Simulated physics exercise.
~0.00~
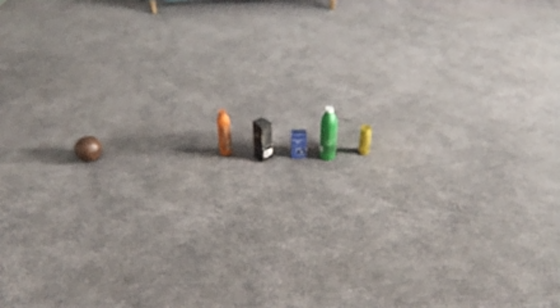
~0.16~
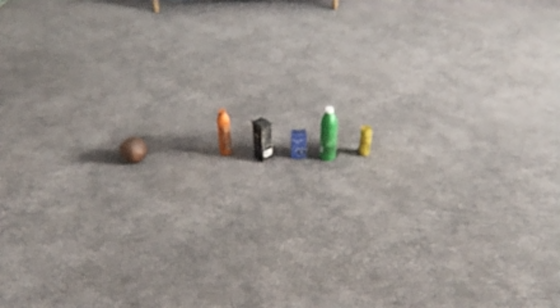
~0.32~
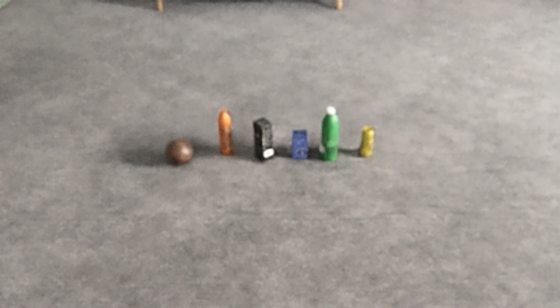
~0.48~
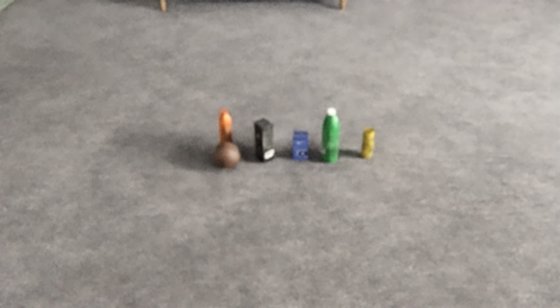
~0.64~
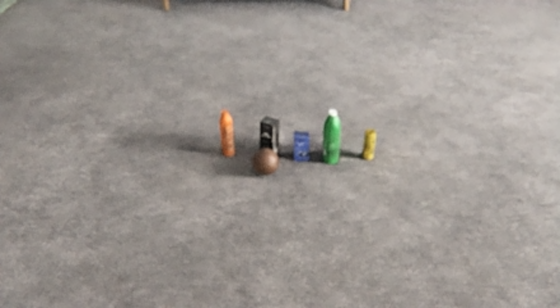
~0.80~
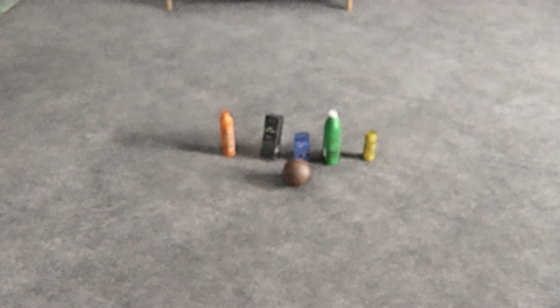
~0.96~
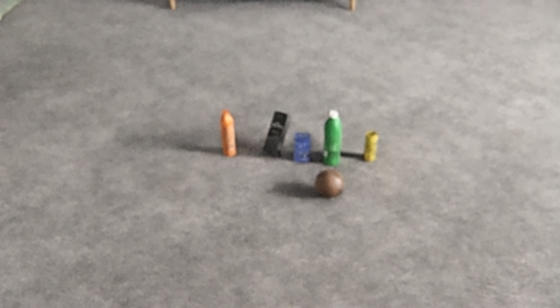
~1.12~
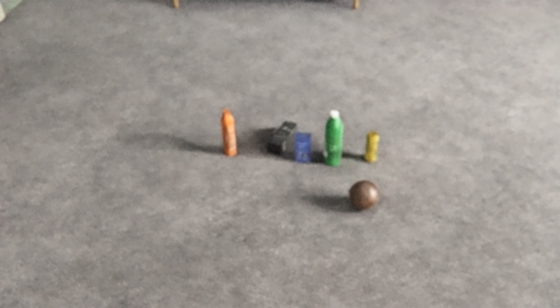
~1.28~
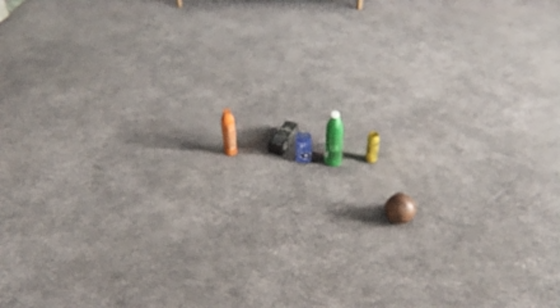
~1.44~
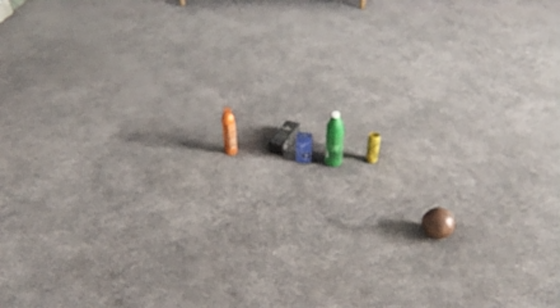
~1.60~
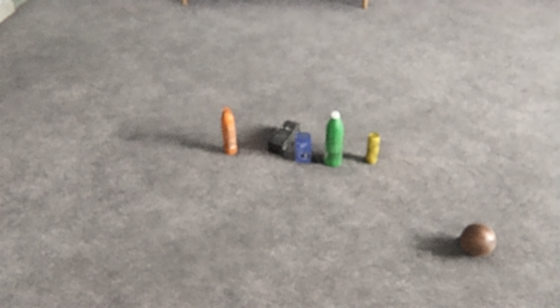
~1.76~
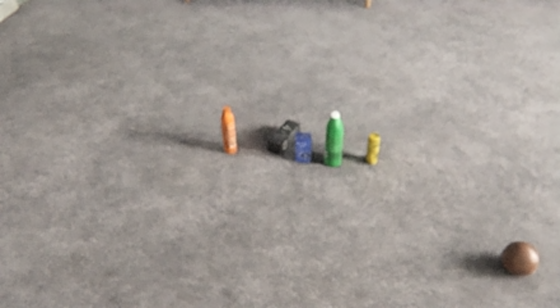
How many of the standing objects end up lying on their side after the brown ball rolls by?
One of them does. The black carton ends up on its side, while the two bottles, the blue carton and the yellow can stay upright.
